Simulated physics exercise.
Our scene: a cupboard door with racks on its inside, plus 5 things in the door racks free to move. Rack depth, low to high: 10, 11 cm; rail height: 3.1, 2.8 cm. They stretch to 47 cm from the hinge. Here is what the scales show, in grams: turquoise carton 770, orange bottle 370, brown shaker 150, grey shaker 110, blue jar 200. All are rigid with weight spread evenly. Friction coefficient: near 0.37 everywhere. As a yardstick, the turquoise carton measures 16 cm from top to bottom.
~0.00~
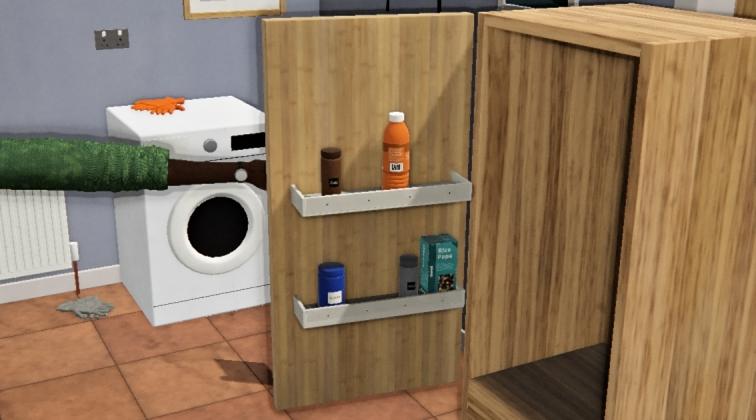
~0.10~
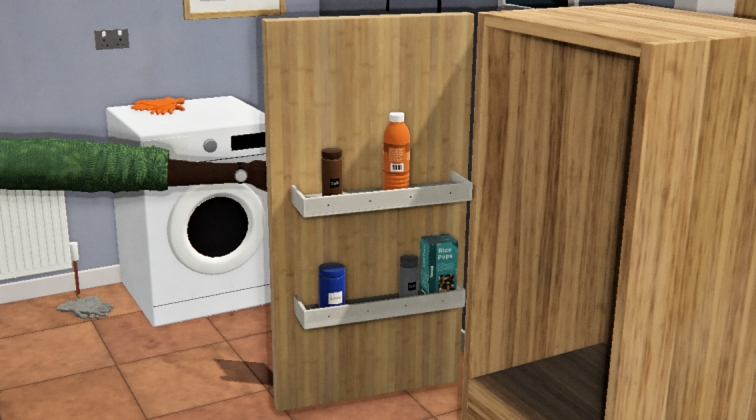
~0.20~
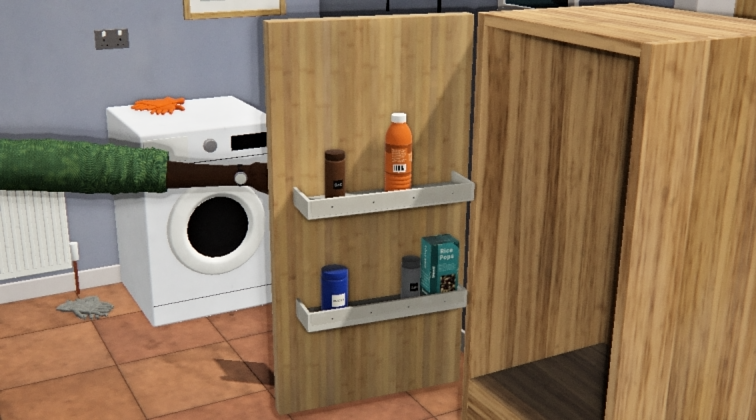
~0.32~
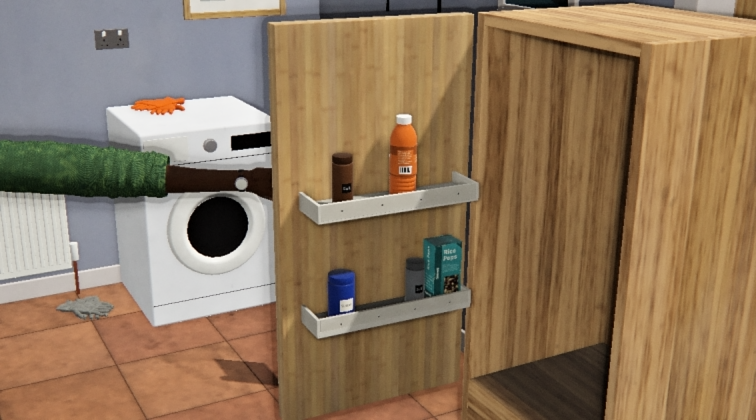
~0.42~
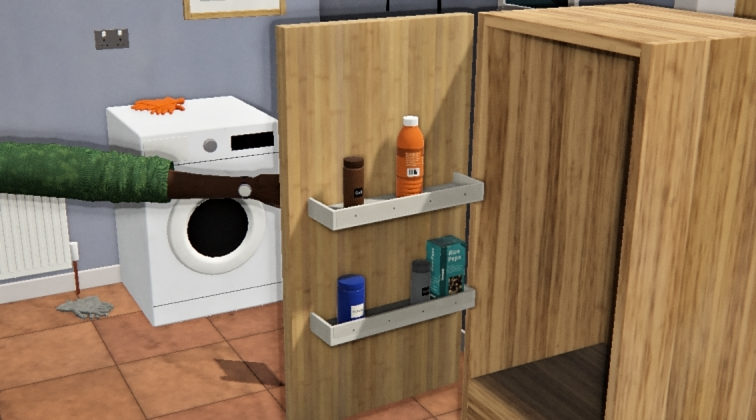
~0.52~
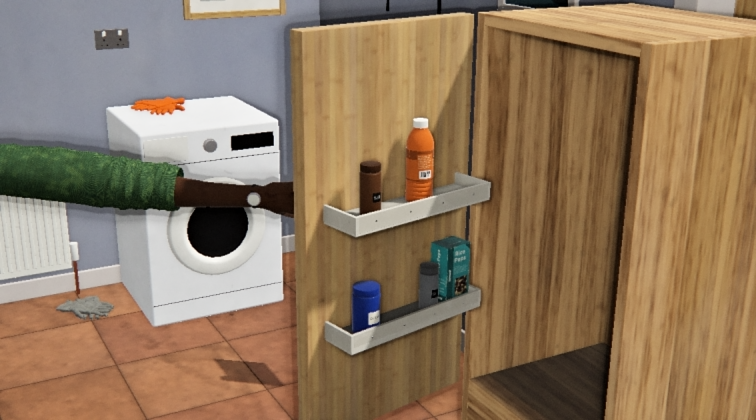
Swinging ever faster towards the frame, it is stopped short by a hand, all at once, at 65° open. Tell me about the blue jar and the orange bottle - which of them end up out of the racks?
The blue jar does not; the orange bottle does not.
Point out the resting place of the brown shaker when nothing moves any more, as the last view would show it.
Near (410, 197).
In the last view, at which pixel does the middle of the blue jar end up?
It comes to rest near (398, 318).
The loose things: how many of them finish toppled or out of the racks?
I get 0.
After 0.62 s, open by 68°.
After 0.82 s, open by 65°; orange bottle moved 2 cm near (444, 165); brown shaker 14° off upright.
After 1.22 s, open by 65°; orange bottle moved 2 cm near (444, 165).
In the end (2.9 s), all 5 under 5 cm from the start. In the last view, blue jar near (398, 318), orange bottle near (444, 165).
